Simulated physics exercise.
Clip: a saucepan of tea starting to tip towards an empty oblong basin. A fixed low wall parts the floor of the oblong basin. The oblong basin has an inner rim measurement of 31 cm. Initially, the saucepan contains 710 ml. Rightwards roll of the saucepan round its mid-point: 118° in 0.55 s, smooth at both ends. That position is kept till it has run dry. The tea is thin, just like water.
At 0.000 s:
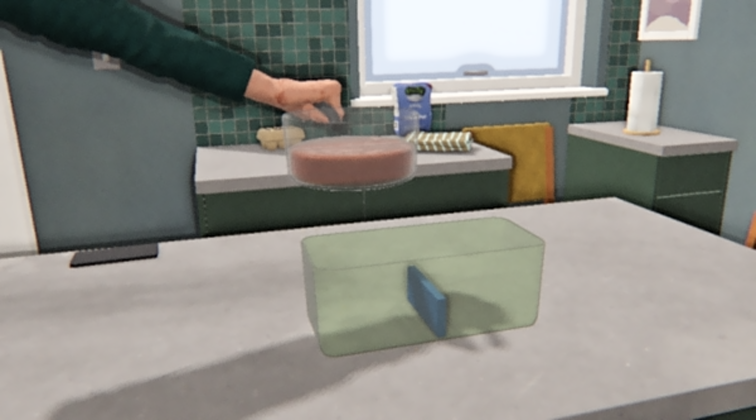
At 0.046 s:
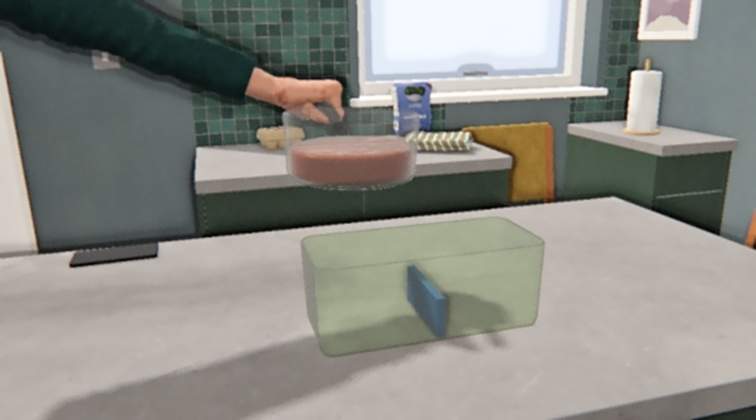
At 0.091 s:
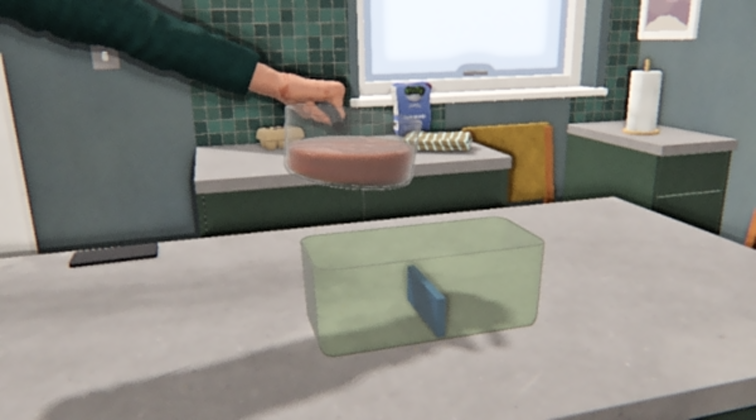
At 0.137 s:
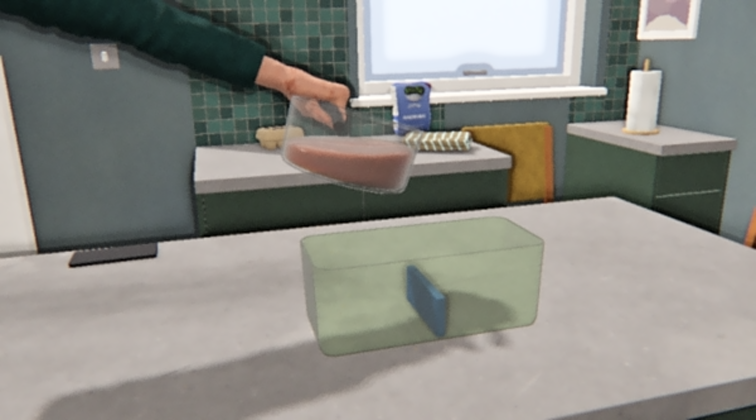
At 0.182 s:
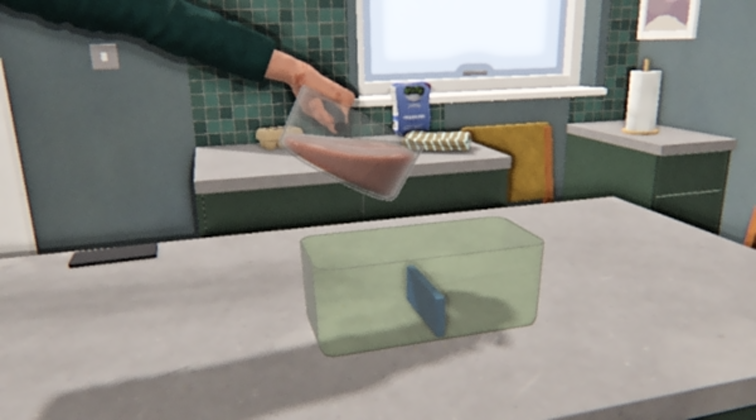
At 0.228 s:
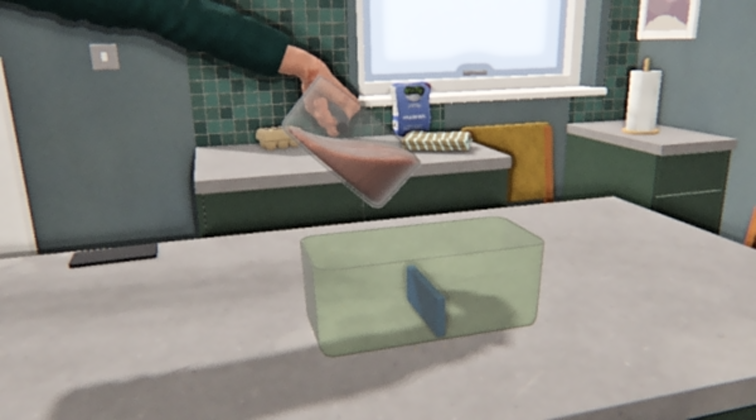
An arm in a dark green sleeve reaches in from the upper left of a kitchen with green tiles and a window, seen from a fixed view across a grey counter. Its hand is at a clear, round container of reddish-brown liquid, above a translucent green oblong basin with a blue upright piece inside. The container, level at first, rolls steadily rightwards, its liquid shifting towards the lower right side.
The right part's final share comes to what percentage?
It comes to roughly 44 %.
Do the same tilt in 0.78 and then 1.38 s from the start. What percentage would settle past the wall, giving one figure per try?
Result: 50 per cent, then 70 per cent.
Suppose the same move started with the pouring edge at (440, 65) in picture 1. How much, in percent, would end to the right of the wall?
In that case roughly 70 per cent.
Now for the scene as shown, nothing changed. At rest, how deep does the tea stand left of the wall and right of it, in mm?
Left 20 mm, right 18 mm.
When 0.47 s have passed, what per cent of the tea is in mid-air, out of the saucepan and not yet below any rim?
Near 34 per cent at that moment.
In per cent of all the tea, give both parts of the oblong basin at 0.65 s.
46 on the left and 42 on the right, roughly.
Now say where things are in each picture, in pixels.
Tilt 0°; pouring edge (414, 113); surface from (288, 150) to (410, 142); the oblong basin's rim runs from (308, 255) to (524, 231); the wall's top is at (426, 283), in the first frame.
Tilt 2°; pouring edge (414, 115); surface from (288, 149) to (409, 142), in the second frame.
Tilt 8°; pouring edge (416, 121); surface from (287, 147) to (408, 144), in the third frame.
Tilt 17°; pouring edge (418, 132); surface from (285, 144) to (410, 145), in the fourth frame.
Tilt 29°; pouring edge (418, 146); surface from (283, 138) to (412, 149), in the fifth frame.
Tilt 43°; pouring edge (414, 163); surface from (285, 128) to (410, 152); 1 per cent is over the edge, in the sixth frame.
By 0.47 s the tilt is 113° and 12 per cent is still to pour, 15 is left of the wall and 38 right of it.
By 0.65 s the tilt is 118° and 1 per cent is still to pour, 45 is left of the wall and 42 right of it.
By 0.84 s the tilt is 118° and 1 per cent is still to pour, 50 is left of the wall and 44 right of it.
By 1.05 s the tilt is 118° and 0 per cent is still to pour, 52 is left of the wall and 44 right of it.
At rest 52 per cent lies left of the wall, 44 right of it and 4 outside.
